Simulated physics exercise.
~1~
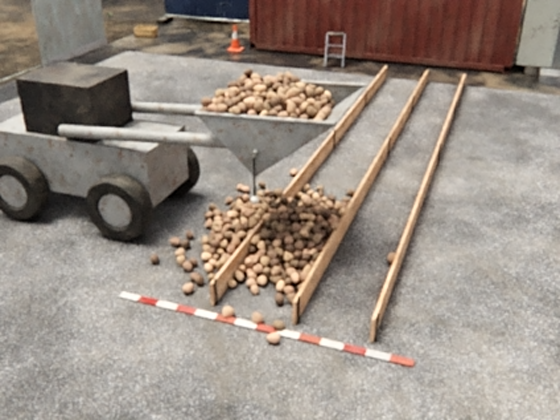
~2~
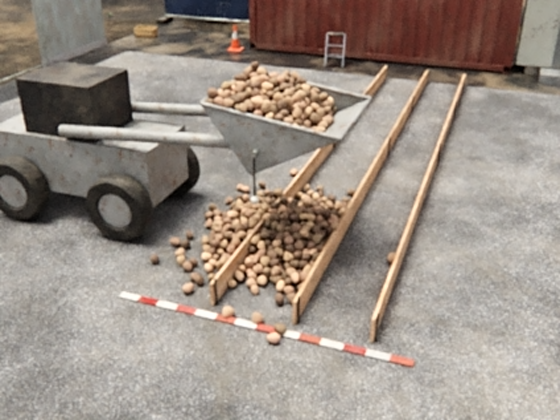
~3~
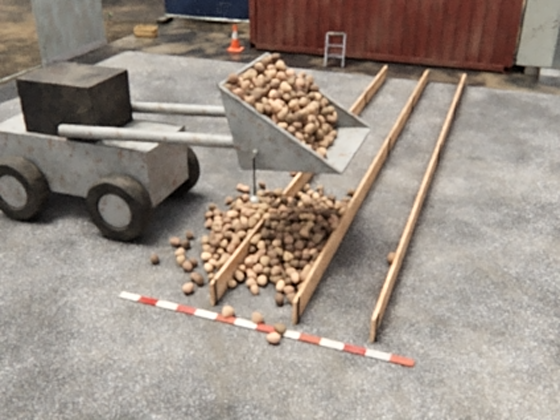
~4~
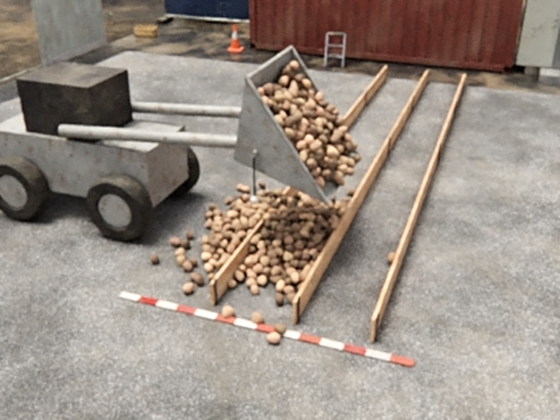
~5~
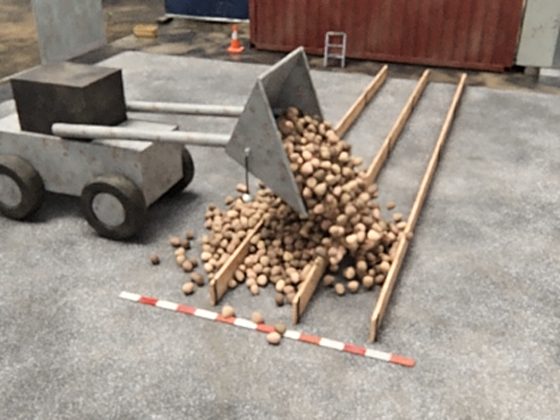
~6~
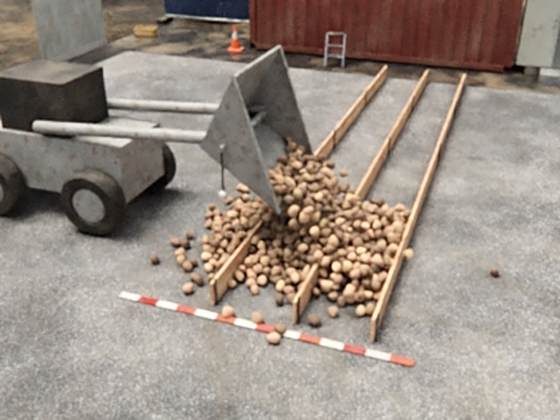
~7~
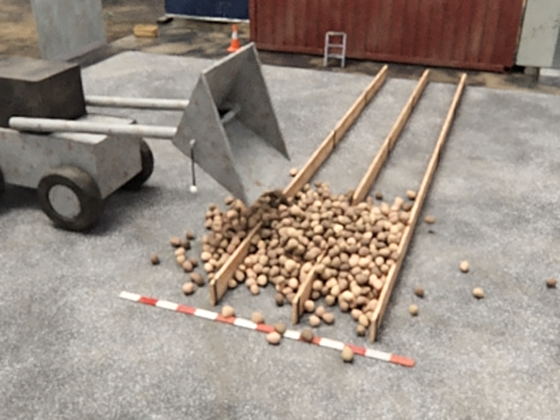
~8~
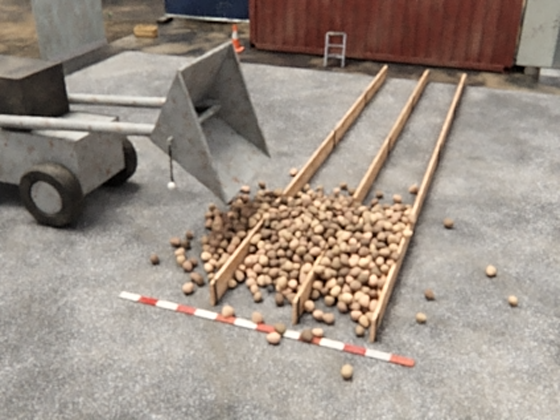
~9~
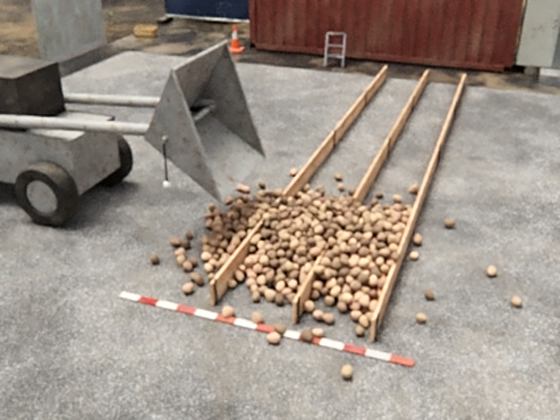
In the video, a small grey loader tips its bucket of rounded brown stones onto an existing pile among three wooden planks, then backs away to the left as they spill. The emptied bucket stays tilted, the heap fills the gaps between the planks, and a few stones lie scattered beyond.
